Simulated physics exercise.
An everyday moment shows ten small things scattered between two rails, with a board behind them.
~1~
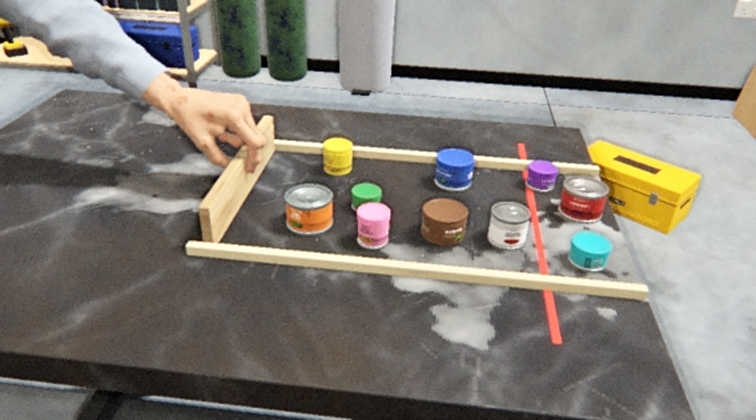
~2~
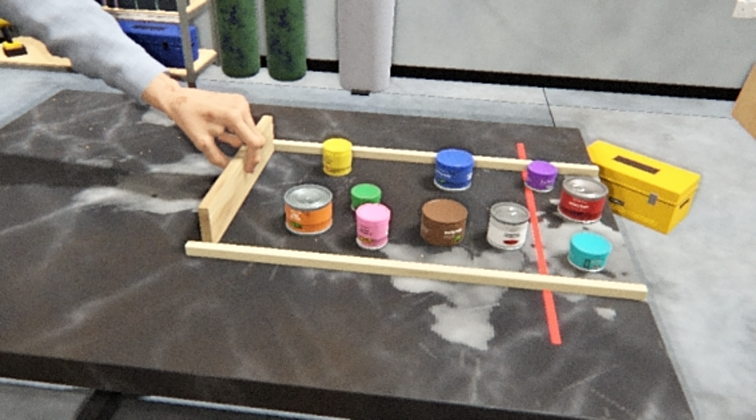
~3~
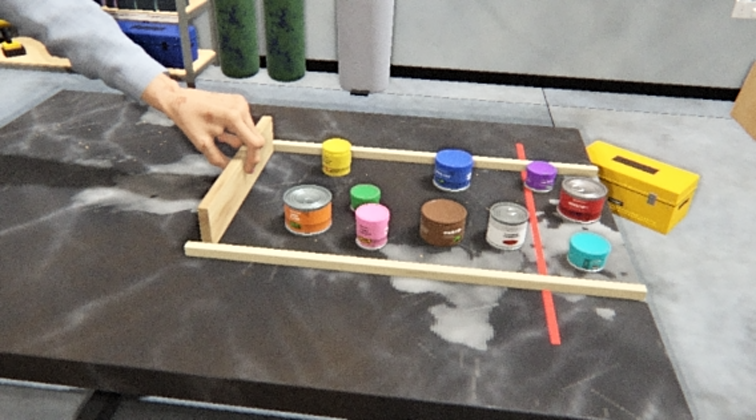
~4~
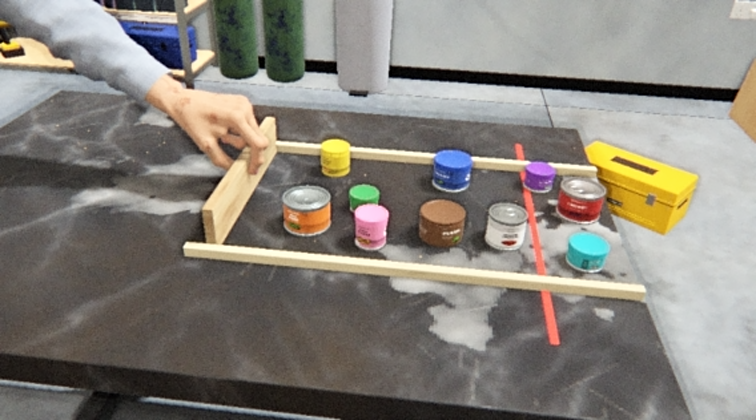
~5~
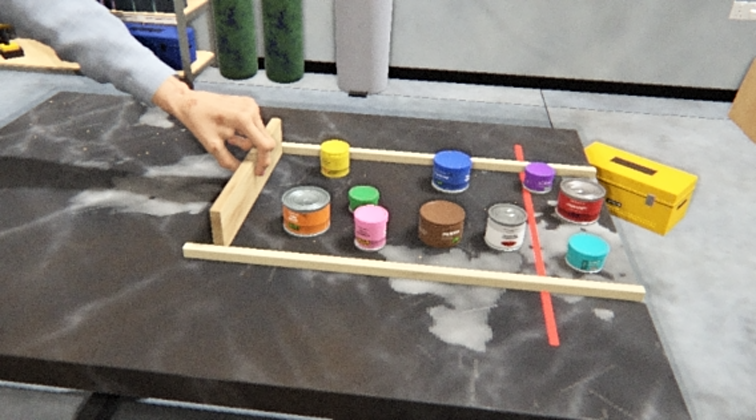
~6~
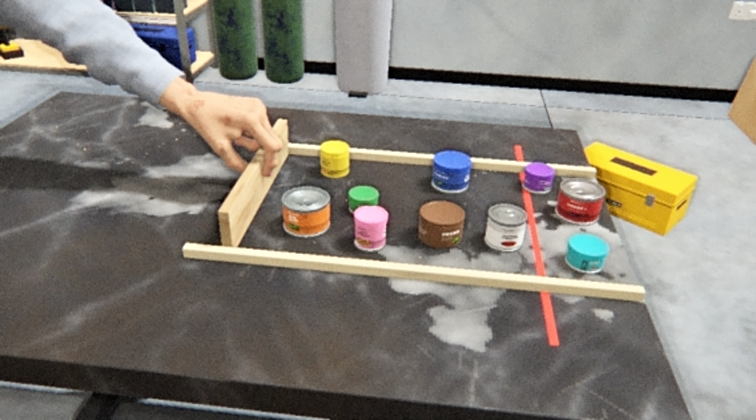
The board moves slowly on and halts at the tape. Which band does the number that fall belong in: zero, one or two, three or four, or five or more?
Well, what drops off the end works out to one or two of them.
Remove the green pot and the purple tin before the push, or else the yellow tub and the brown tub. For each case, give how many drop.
You'd get 1 in the first case and 0 in the second one.
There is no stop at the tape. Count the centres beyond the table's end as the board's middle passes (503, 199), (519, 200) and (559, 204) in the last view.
Counts per position: 0 / 1 / 2.
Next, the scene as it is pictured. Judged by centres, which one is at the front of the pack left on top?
The brown tub is foremost.
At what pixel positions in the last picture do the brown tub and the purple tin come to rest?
Brown tub at about (608, 236), purple tin at about (568, 178).
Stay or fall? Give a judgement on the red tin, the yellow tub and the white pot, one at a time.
Taking each in turn, the red tin keeps its spot, the yellow tub keeps its spot, the white pot comes away.
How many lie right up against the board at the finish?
So the total is 5.
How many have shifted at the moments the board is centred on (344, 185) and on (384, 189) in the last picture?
At first I count 3, and then 5.
A little later, none off yet; red tin at rest near (580, 201); turquoise tin at rest near (586, 254); purple tin at rest near (538, 178).
Next, none off yet; red tin at rest near (580, 201); turquoise tin shifted a little near (603, 260); purple tin shifted a little near (549, 178).
When it is over, the number that fall off is one or two; down, white pot.
